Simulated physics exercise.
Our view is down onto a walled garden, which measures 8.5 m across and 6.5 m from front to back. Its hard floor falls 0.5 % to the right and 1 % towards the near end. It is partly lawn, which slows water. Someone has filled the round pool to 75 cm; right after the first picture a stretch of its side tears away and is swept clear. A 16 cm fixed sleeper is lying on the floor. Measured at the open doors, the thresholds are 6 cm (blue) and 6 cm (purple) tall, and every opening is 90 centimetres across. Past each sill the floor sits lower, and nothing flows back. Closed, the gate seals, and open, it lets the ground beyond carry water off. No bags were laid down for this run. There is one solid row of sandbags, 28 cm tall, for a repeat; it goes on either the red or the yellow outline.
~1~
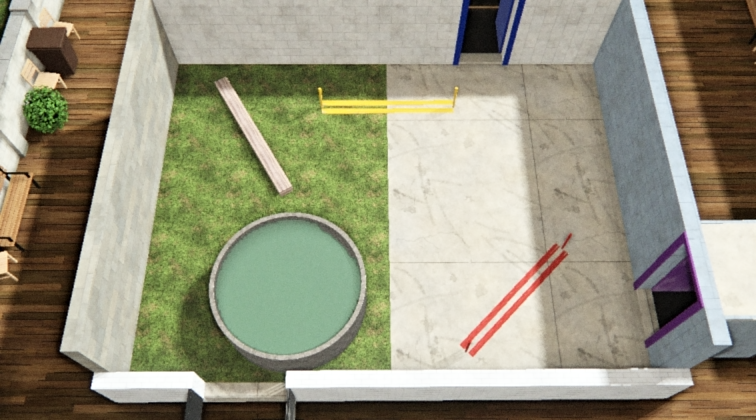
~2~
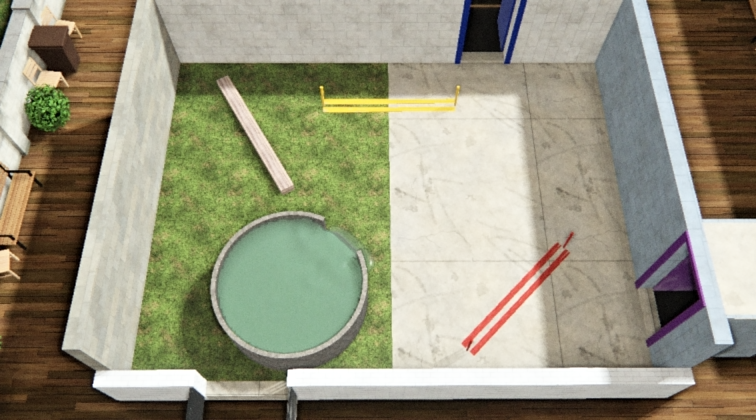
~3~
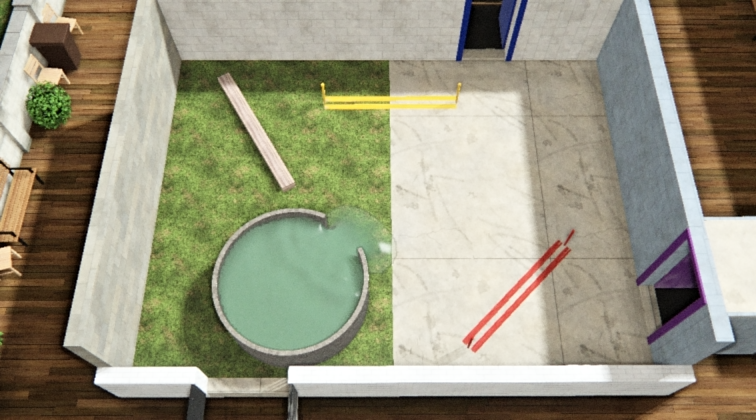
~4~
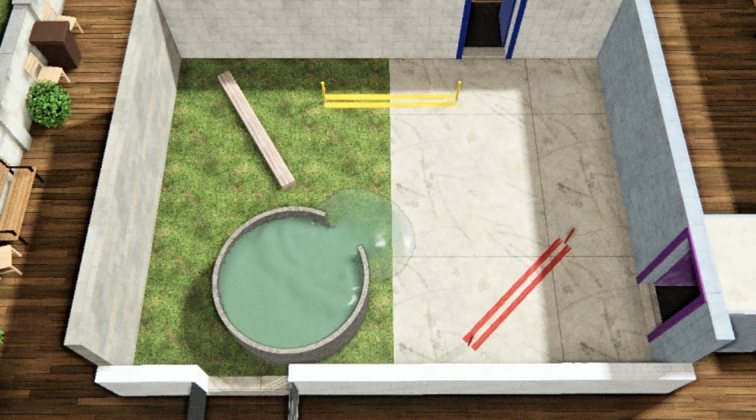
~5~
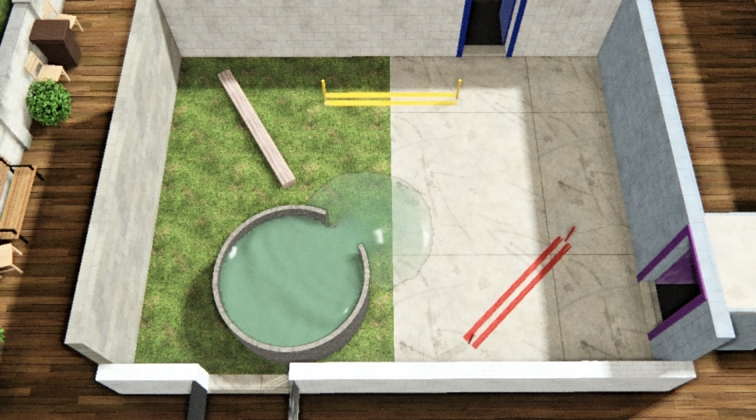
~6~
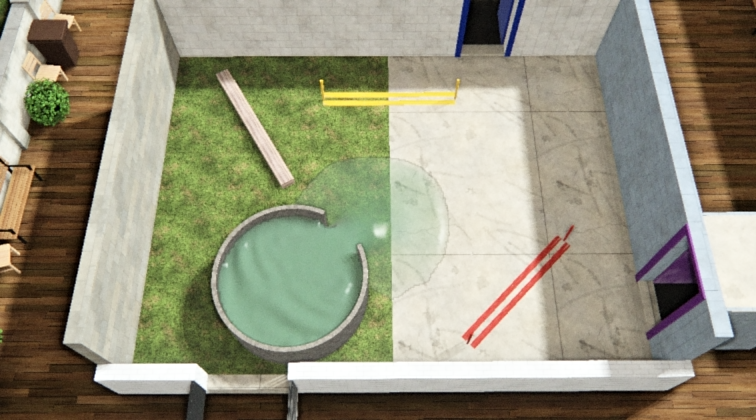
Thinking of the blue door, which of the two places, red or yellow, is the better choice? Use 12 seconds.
The better choice is yellow.
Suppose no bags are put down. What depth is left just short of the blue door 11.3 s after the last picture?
The depth there is around 3.5 cm.
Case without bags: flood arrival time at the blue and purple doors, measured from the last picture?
Front arrival - blue: 1.4 seconds; purple: 2.2 seconds.
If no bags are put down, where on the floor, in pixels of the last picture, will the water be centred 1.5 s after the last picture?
Near (350, 246) in the last picture.
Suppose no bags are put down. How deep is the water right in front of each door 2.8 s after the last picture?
So blue stands at 12 cm, while purple stands at 6 cm.
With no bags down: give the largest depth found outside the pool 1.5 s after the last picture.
Roughly 31 centimetres.
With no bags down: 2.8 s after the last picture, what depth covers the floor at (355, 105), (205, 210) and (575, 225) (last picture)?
Roughly 5 cm at the first, 0 cm at the second, 2 cm at the third.
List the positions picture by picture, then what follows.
In the first picture, the round pool at (288, 284) is whole and still, 75 cm deep.
In the second picture, the front is at (369, 265), 0.5 m from the gap on the round pool's far side; 0.2 m2 of floor is under water; 75 cm left at the back of the round pool.
In the third picture, water pours out on the round pool's far side and has run 0.8 m, to (390, 241); typically 10 cm deep outside, 75 cm at the round pool's back.
In the fourth picture, the front is at (397, 208), 1.2 m from the gap on the round pool's far side; 1.8 m2 of floor is under water; 75 cm left at the back of the round pool.
In the fifth picture, the front is at (416, 195), 1.6 m from the gap on the round pool's far side; 3.1 m2 of floor is under water; 75 cm left at the back of the round pool.
In the sixth picture, water pours out on the round pool's far side and has run 2.1 m, to (434, 183); typically 6 cm deep outside, 70 cm at the round pool's back.
Then, 0.7 s after the last picture water covers 25 % of the floor and is deepest (40 cm) near (345, 240) in the run without bags; in at the blue door, 0 L with no bags, 0 L with the row on red, 0 L on yellow.
Then, 1.5 s after the last picture water covers 50 % of the floor and is deepest (31 cm) near (345, 240) in the run without bags; in at the blue door, 0 L with no bags, 0 L with the row on red, 0 L on yellow.
Then, 2.8 s after the last picture water covers 60 % of the floor and is deepest (28 cm) near (579, 68) in the run without bags; in at the blue door, 23 L with no bags, 25 L with the row on red, 0 L on yellow.
Then, 6.3 s after the last picture water covers 70 % of the floor and is deepest (14 cm) near (345, 240) in the run without bags; in at the blue door, 53 L with no bags, 61 L with the row on red, 9 L on yellow.
Then, 11.3 s after the last picture water covers 80 % of the floor and is deepest (15 cm) near (377, 373) in the run without bags; in at the blue door, 60 L with no bags, 71 L with the row on red, 10 L on yellow.
